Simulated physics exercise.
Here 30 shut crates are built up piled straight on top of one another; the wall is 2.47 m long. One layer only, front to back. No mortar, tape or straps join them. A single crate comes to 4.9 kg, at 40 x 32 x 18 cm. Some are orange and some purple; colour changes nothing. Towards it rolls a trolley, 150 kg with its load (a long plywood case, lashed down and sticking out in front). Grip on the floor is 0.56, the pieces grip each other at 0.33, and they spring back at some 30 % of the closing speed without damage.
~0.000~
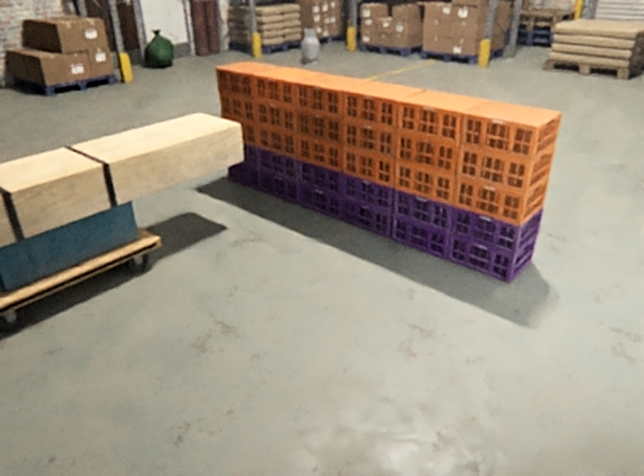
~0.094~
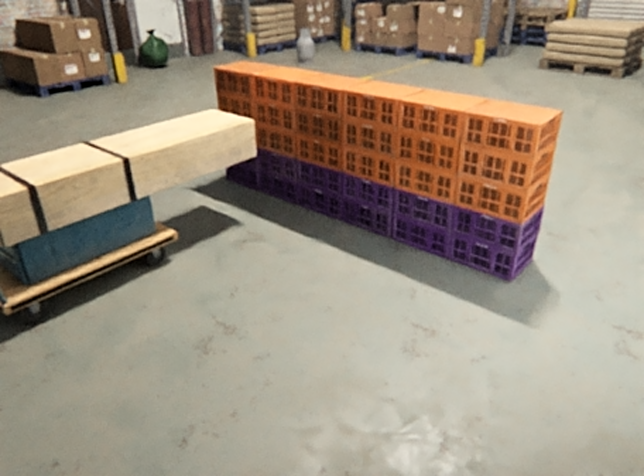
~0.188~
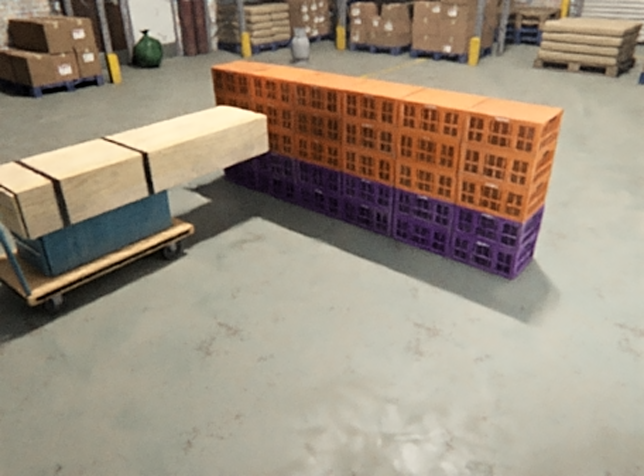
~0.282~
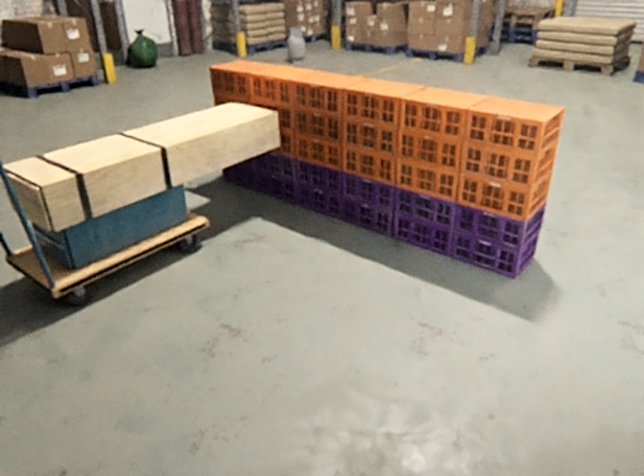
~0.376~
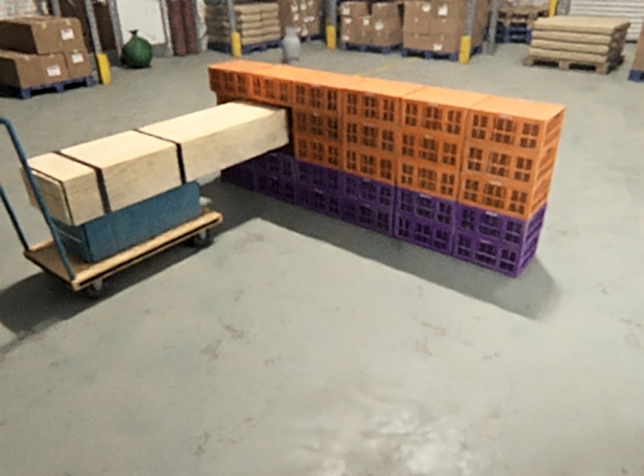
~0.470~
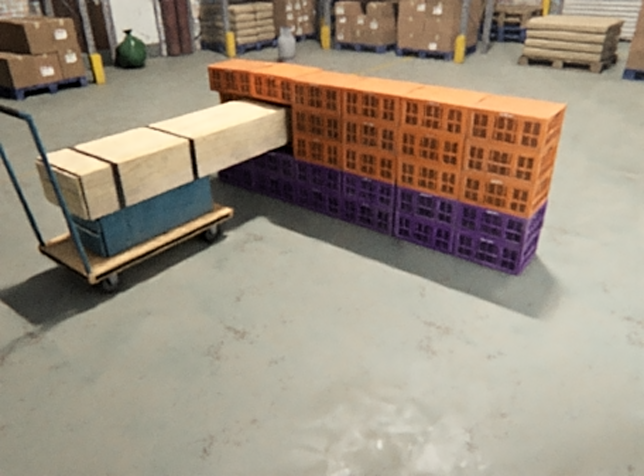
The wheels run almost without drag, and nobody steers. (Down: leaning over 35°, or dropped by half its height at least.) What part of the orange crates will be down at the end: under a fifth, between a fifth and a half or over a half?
It comes to from a fifth to a half.
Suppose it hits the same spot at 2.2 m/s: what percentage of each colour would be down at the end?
Then purple 0, orange 30 per cent.
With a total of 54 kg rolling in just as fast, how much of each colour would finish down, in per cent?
In that case purple 0, orange 30 per cent.
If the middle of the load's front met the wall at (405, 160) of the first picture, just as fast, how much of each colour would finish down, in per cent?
Then purple 0, orange 30 per cent.
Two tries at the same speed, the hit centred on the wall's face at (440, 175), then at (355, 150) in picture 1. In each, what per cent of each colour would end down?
Purple 0 then 0, orange 30 then 30 per cent.
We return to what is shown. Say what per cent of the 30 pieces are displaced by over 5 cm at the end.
It is 35 per cent.
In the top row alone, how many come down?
2 from that row.
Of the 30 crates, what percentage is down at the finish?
Roughly 20 per cent of them.
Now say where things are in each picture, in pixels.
In the first frame (we follow the side turned to the camera; the camera moves round a little), load (235, 138) 40 cm short of the wall; top orange crate (497, 136); top purple crate (421, 211); no piece has moved.
The second frame shows load (248, 133) 28 cm short of the wall; top orange crate (498, 135).
The third frame shows load (261, 129) 16 cm short of the wall; top orange crate (499, 134).
The fourth frame shows load (273, 124) 38 mm short of the wall; top orange crate (502, 132).
The fifth frame shows load (283, 121) 7 cm into the wall's line; top orange crate (503, 131); 4 stirred so far.
The sixth frame shows load (292, 117) 17 cm into the wall's line; top orange crate (504, 130); top purple crate (425, 207); 6 stirred so far.
Around 0.70 s, load 37 cm past the wall's line, still rolling; none of the 18 orange crates down (0 of 30 in all colours); top orange crate unmoved.
Around 1.04 s, load 65 cm past the wall's line, still rolling; 6 of the 18 orange crates down (6 of 30 in all colours); top orange crate unmoved.
Around 1.54 s, load 91 cm past the wall's line, still rolling; 6 of the 18 orange crates down (6 of 30 in all colours); top orange crate unmoved.
Finally (2.9 s), load 94 cm past the wall's line, stopped; 6 of the 18 orange crates down (6 of 30 in all colours); top orange crate unmoved; top purple crate unmoved. That is 33 per cent. Seen by the last camera, middles, top orange crate near (515, 123), top purple crate near (437, 198).
